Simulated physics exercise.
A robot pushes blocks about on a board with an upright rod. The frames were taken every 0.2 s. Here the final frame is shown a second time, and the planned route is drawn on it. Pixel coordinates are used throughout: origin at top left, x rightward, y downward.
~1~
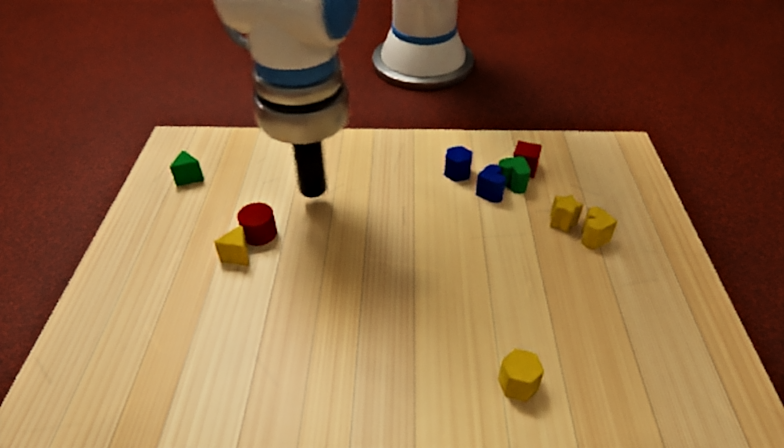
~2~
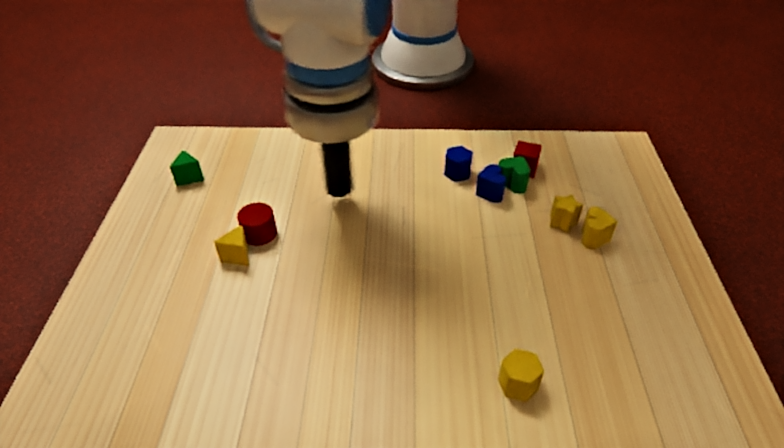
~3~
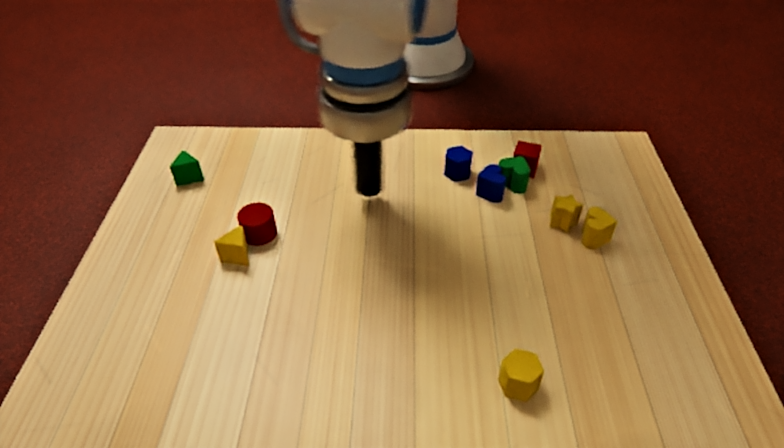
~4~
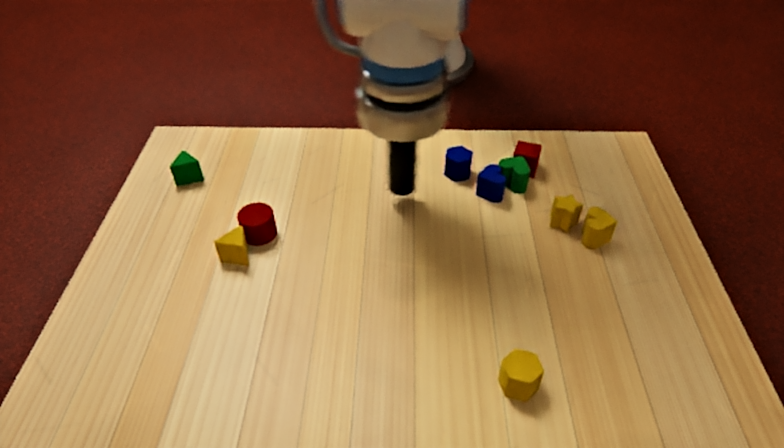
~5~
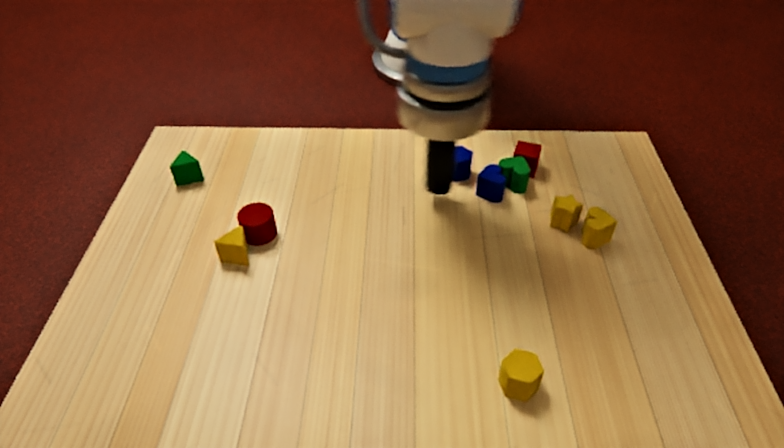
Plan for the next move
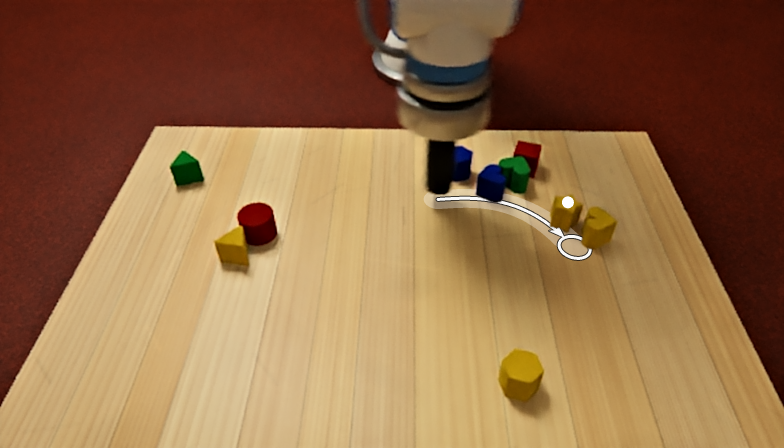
A robot arm with a dark upright rod glides steadily rightward across the far part of a pale wooden board on a dark red surface, seen from above and in front by a still camera. A green triangular block, a red round one and yellow pieces sit around the board, with blue, green and red blocks clustered upper right. The rod nears the blue blocks, while every block stays still.
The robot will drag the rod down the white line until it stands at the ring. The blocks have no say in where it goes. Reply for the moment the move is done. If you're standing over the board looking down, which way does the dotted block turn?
Spin direction: Counter-clockwise.
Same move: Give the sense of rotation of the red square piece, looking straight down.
Looking down: Anticlockwise.
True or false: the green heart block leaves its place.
My answer: True.
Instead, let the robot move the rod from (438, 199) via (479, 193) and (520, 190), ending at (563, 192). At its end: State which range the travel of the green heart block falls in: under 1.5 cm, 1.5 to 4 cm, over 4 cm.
The green heart block ends up quite far away, over 4 cm.
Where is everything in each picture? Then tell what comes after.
The first picture shows lower end of the rod at (313, 189), tops of blocks, blue heart block at (493, 173), green heart block at (516, 164), red square piece at (528, 149), yellow star-shaped block at (568, 202), yellow heart block at (600, 218).
The second picture shows rod at (340, 189), blocks as before.
The third picture shows rod at (369, 188), blocks as before.
The fourth picture shows rod at (402, 187), blocks as before.
The fifth picture shows rod at (439, 187), blue heart block at (493, 173), green heart block at (516, 164), red square piece at (528, 149), yellow star-shaped block at (568, 202), yellow heart block at (600, 218).
The drawn path runs from (438, 199) over (488, 200) and (536, 216) to (575, 247); the dot is on the yellow star-shaped block.
The first path, step by step. One third of the way, rod at (491, 187); blue heart block at (514, 170), turned 35° anticlockwise; green heart block at (528, 160); red square piece at (532, 145), turned 15° anticlockwise.
Two thirds of the way, rod at (539, 203); blue heart block at (540, 177), turned 95° anticlockwise; green heart block at (539, 160), turned 15° anticlockwise; red square piece at (534, 144), turned 30° anticlockwise.
At the end, rod at (579, 234); blue heart block at (540, 177), turned 95° anticlockwise; green heart block at (539, 160), turned 15° anticlockwise; red square piece at (534, 144), turned 30° anticlockwise; yellow star-shaped block at (590, 210), turned 60° anticlockwise; yellow heart block at (613, 219), turned 30° clockwise.
